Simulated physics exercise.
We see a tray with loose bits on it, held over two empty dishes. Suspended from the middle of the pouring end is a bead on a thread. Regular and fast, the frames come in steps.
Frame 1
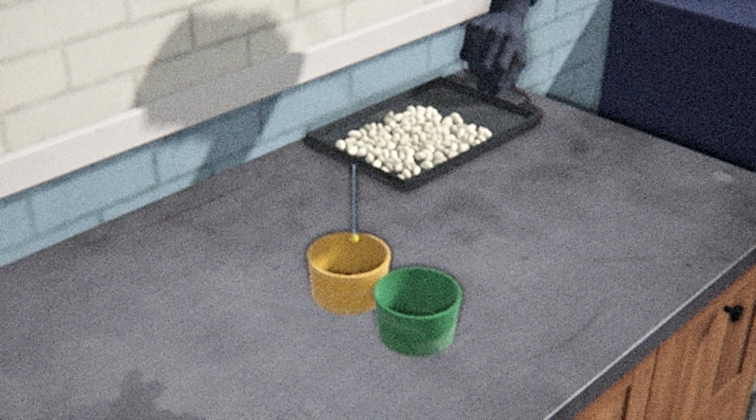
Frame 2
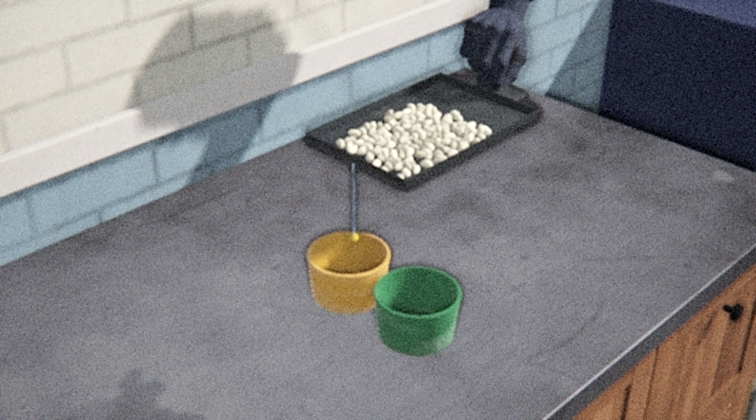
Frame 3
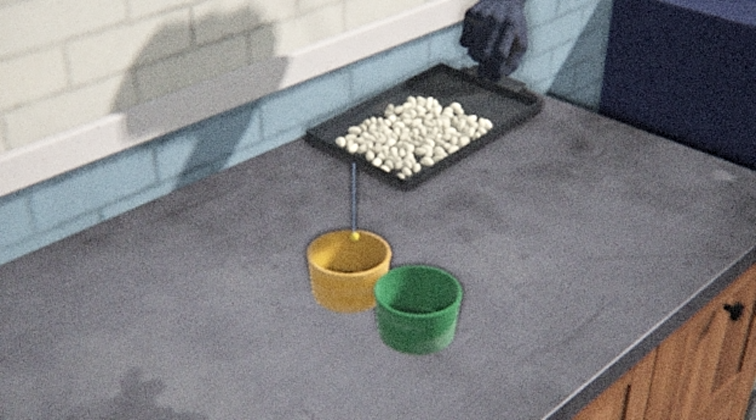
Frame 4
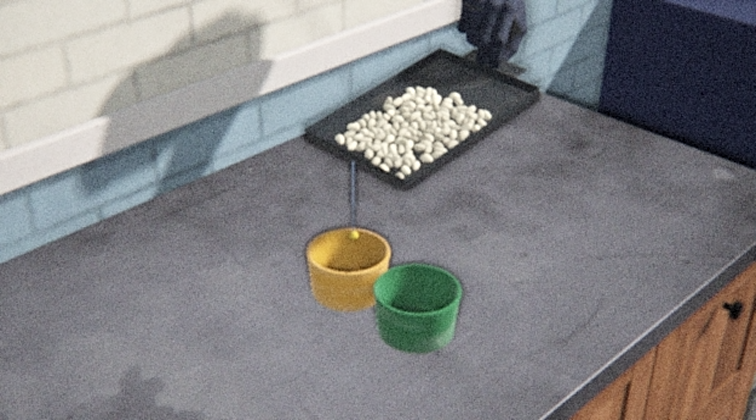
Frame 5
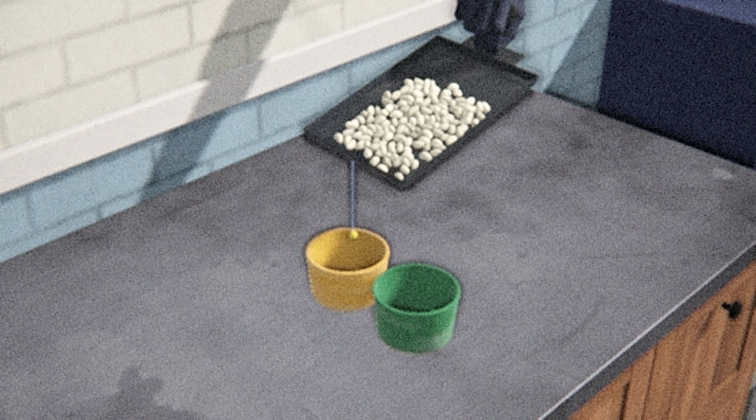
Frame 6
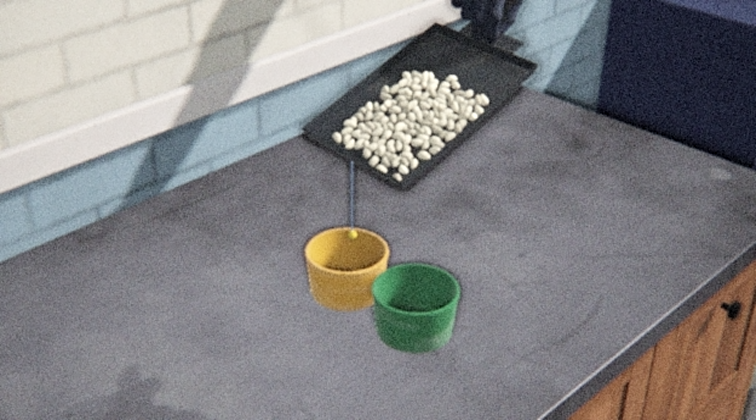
On a grey kitchen counter, a dark hand raising the far side of a black tray of white beans behind two dishes.
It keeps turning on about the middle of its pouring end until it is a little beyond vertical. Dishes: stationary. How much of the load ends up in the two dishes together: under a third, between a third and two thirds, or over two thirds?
Together the dishes get between a third and two thirds of it.
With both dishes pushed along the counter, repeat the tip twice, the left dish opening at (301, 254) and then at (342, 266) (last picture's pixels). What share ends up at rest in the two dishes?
Approximately 80 percent, followed by approximately 70 percent.
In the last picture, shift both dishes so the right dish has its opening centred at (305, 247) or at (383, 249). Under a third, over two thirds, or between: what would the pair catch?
First place: Under a third. Second place: Under a third.
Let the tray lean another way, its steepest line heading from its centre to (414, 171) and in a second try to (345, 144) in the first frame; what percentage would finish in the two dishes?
About 70 and 20 percent.
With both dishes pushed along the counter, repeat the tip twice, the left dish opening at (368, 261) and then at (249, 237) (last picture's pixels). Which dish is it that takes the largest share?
Try one: The leftmost one; try two: The rightmost one.
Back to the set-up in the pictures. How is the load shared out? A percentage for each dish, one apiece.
20 % left, 20 % right.
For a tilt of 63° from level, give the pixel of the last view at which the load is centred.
I'd mark the middle close to (384, 125).
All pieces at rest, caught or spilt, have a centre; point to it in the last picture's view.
Somewhere close to (355, 317) in the last picture.
Just after the last frame, tray tipped steeply; almost all on the tray; just a few in the air.
A moment on, tray tipped past a quarter turn; about a tenth on the tray; roughly a quarter in the right dish; about a tenth in the left dish; roughly a third outside both; roughly a quarter in the air.
Further on, tray tipped past a quarter turn; roughly a quarter in the right dish; roughly a quarter in the left dish; roughly half outside both.
When it is over, tray tipped past a quarter turn; roughly a quarter in the right dish; roughly a quarter in the left dish; roughly half outside both.
